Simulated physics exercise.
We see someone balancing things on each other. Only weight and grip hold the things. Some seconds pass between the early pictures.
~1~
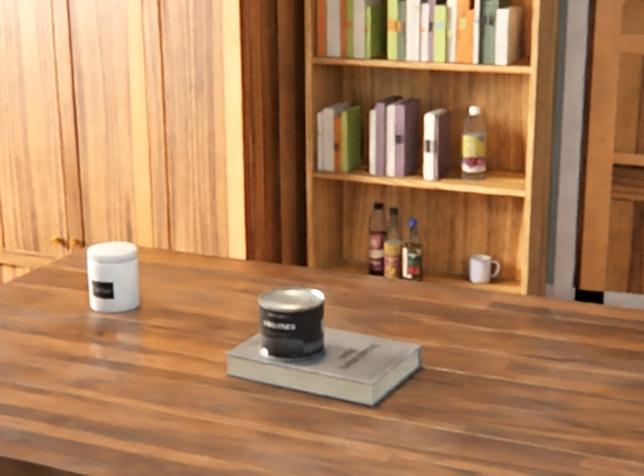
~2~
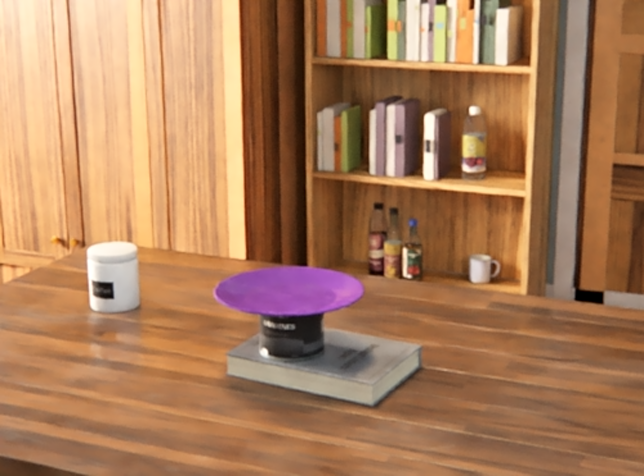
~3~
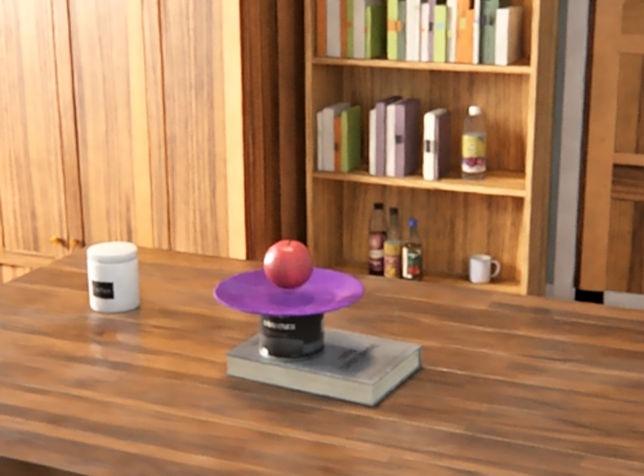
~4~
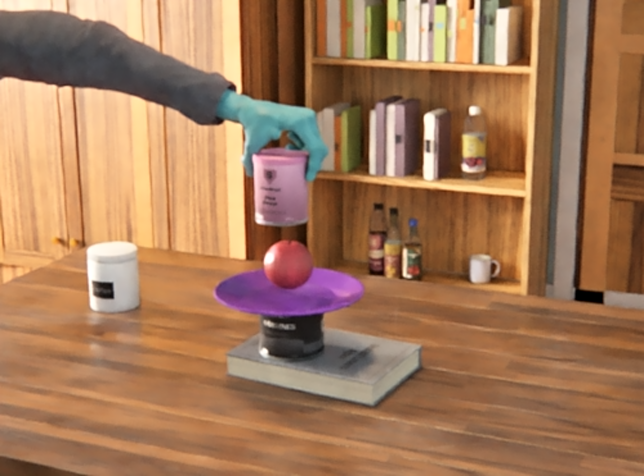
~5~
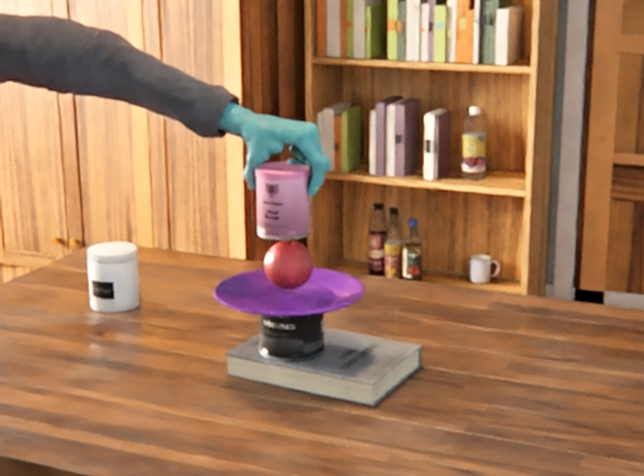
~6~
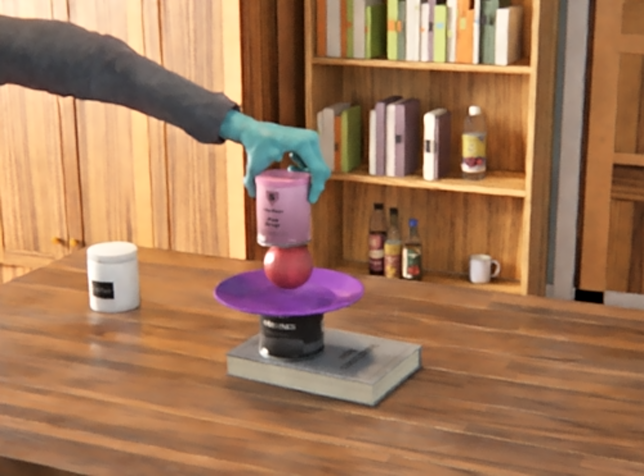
At first, a black tub sits on a grey book on a wooden table, with a white jar to the left. A purple plate appears on the tub, then a red apple on the plate. A gloved hand lowers a pink pot onto the apple and keeps holding it.
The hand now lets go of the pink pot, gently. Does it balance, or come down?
It gives way.
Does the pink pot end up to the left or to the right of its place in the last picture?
To the left.
Then, 0.50 s later than the last frame, pink pot now fallen.
Then, 0.60 s later than the last frame, things are still on the move.
When it is over, fallen, pink pot; the other 5 as before. End places, in pixels of the last picture, pink pot near (184, 327). The pile loses its balance.
